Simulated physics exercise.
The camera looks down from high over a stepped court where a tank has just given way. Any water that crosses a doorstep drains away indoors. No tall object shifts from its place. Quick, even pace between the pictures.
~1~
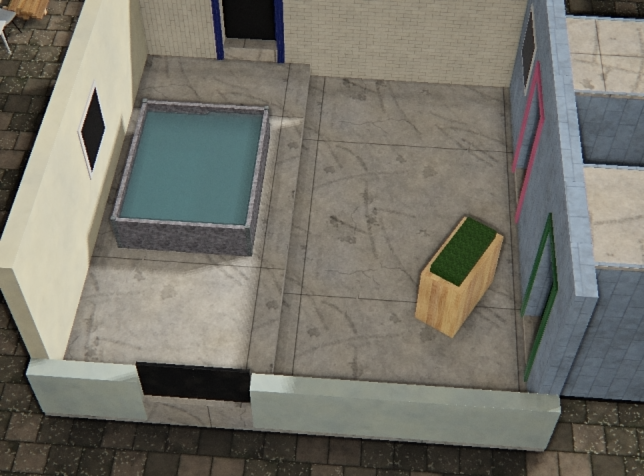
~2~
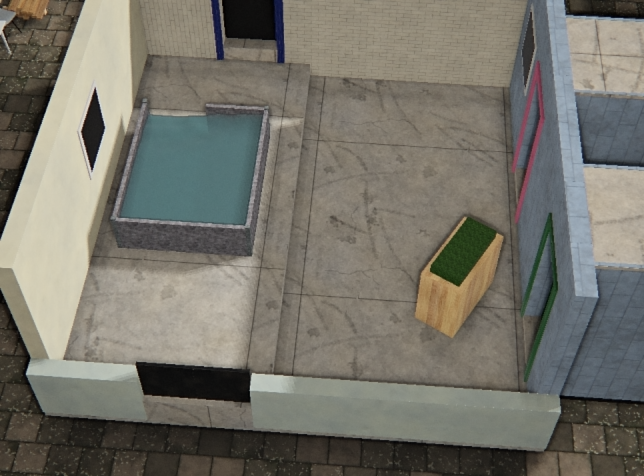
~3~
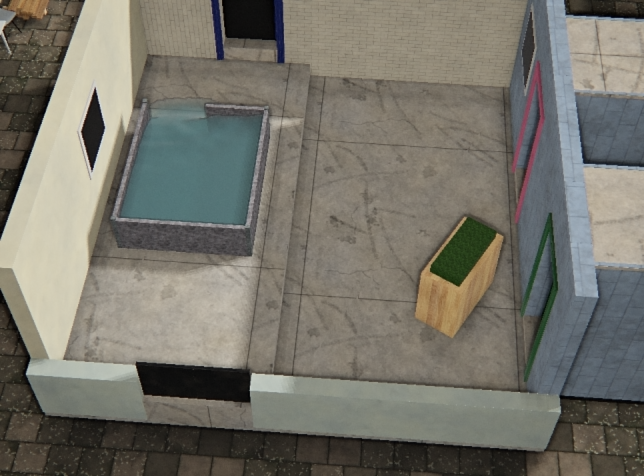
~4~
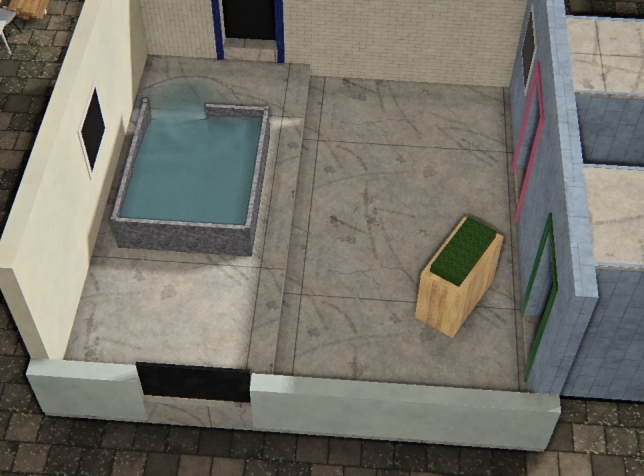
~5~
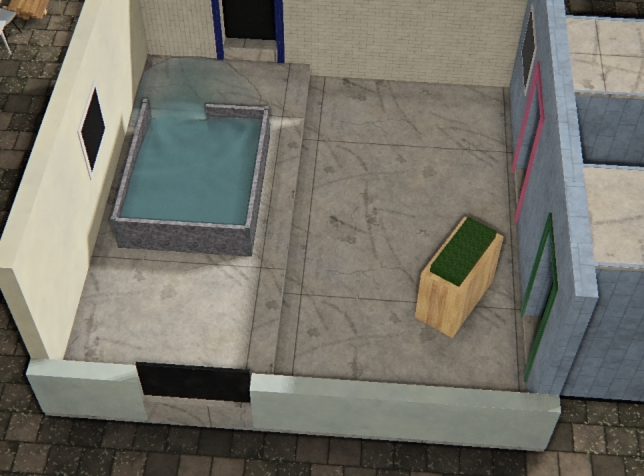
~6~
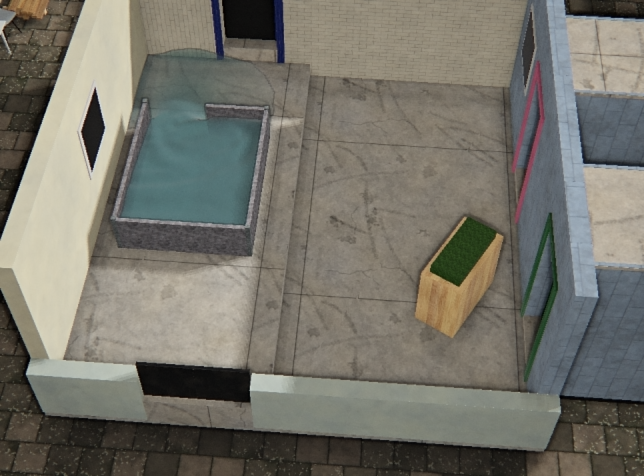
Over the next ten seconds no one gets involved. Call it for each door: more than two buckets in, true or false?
Blue door false, pink door false, green door false.
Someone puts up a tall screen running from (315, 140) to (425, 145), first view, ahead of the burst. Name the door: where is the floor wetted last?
I'd go with the green one.
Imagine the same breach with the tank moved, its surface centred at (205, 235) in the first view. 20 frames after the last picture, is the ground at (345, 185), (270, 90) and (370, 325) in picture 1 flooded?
My reading is missed by the flood first, hit by the flood next and missed by the flood last.
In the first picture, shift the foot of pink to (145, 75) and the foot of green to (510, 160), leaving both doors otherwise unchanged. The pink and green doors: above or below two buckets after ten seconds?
I'd put the pink door as over and the green door as over.
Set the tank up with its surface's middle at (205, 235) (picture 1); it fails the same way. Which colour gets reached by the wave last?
That would be the green door, I think.
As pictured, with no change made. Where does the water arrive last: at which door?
Observed: The one in green.
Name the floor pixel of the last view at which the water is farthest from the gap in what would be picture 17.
Close to (415, 86), I think.
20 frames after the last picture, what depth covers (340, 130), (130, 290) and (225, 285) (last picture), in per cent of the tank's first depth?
About 8 per cent, then 0 per cent, then 0 per cent.
A moment on, water covers 10 % of the floor; the blue door wet at the sill, nothing in, the pink door not reached, the green door not reached.
Next, water covers 15 % of the floor; the blue door wet at the sill, nothing in, the pink door not reached, the green door not reached.
Then, water covers 40 % of the floor; the blue door under two buckets in, the pink door not reached, the green door not reached.
Later, water covers 60 % of the floor; the blue door under two buckets in, the pink door under two buckets in, the green door wet at the sill, nothing in.
In the end, water covers 85 % of the floor; the blue door under two buckets in, the pink door under two buckets in, the green door wet at the sill, nothing in.
